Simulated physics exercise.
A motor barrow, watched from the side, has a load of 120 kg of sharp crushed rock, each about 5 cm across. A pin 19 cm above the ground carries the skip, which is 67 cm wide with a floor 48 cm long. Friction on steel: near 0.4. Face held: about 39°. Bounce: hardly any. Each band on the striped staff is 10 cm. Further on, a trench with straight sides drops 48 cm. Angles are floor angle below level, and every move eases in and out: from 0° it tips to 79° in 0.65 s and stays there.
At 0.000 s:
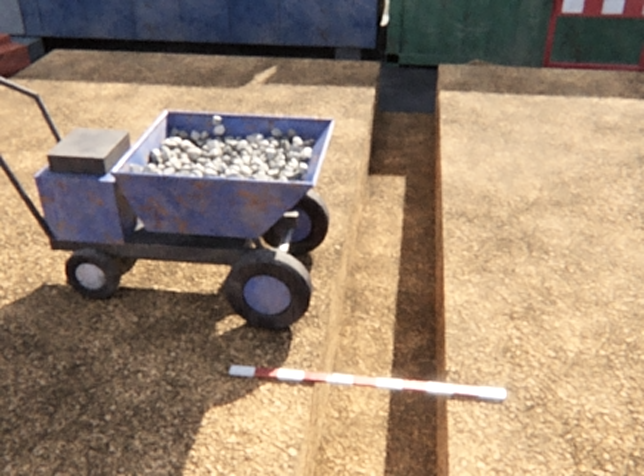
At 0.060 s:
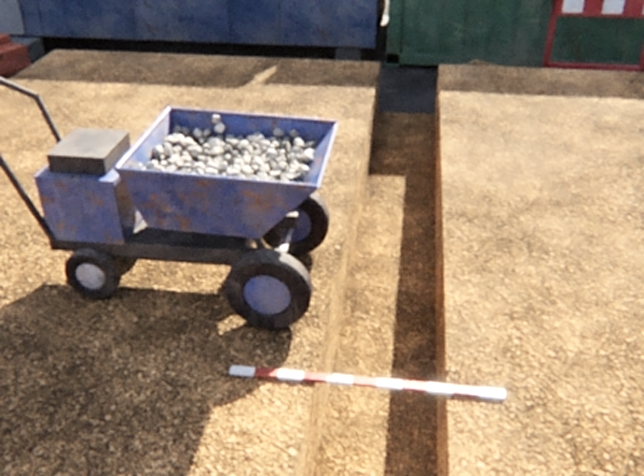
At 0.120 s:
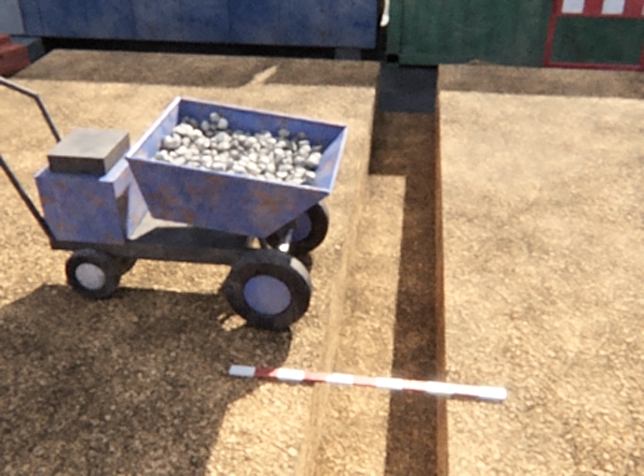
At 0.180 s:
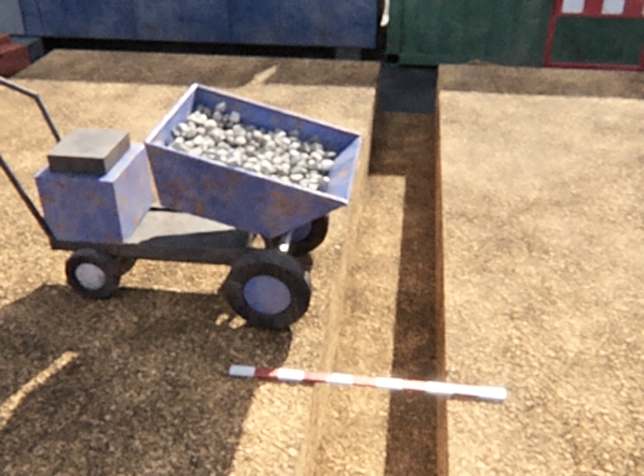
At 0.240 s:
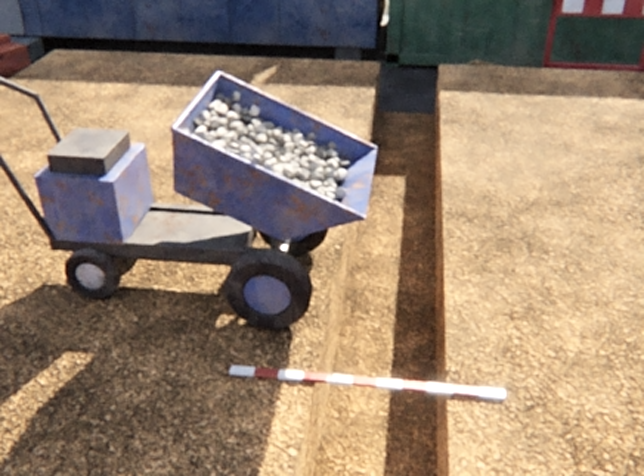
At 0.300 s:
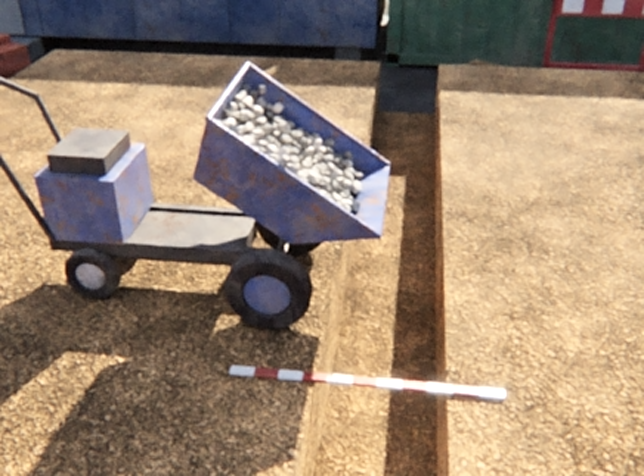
At first, a blue motor barrow stands beside a straight trench, its skip level and filled with grey stones. The skip then tilts forward to the right, slightly to begin with and then steeply, its back end rising while the barrow's wheels and the striped staff stay still.
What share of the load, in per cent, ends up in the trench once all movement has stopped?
About 63 per cent.
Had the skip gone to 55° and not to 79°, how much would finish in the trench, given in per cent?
I'd expect around 20 in a hundred.
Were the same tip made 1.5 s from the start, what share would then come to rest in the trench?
Roughly 85 per cent would.
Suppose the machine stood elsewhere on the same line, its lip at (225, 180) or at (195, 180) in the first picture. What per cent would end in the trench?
That gives roughly 100 per cent and roughly 75 per cent.
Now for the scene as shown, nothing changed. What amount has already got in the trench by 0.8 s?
About 25 per cent by then.
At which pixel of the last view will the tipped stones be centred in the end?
The tipped stones centre close to (428, 357).
After 0.5 s the floor is at 67°; 100 % in the skip; the foremost stones are at (397, 267).
After 0.8 s the floor is at 79°; 56 % in the skip, 27 % in the trench, 17 % past the trench; the foremost stones are at (493, 313).
After 1.1 s the floor is at 79°; 5 % in the skip, 57 % in the trench, 38 % past the trench; the foremost stones are past the picture's edge.
After 3.0 s the floor is at 79°; 0 % in the skip, 63 % in the trench, 37 % past the trench; the foremost stones are past the picture's edge.
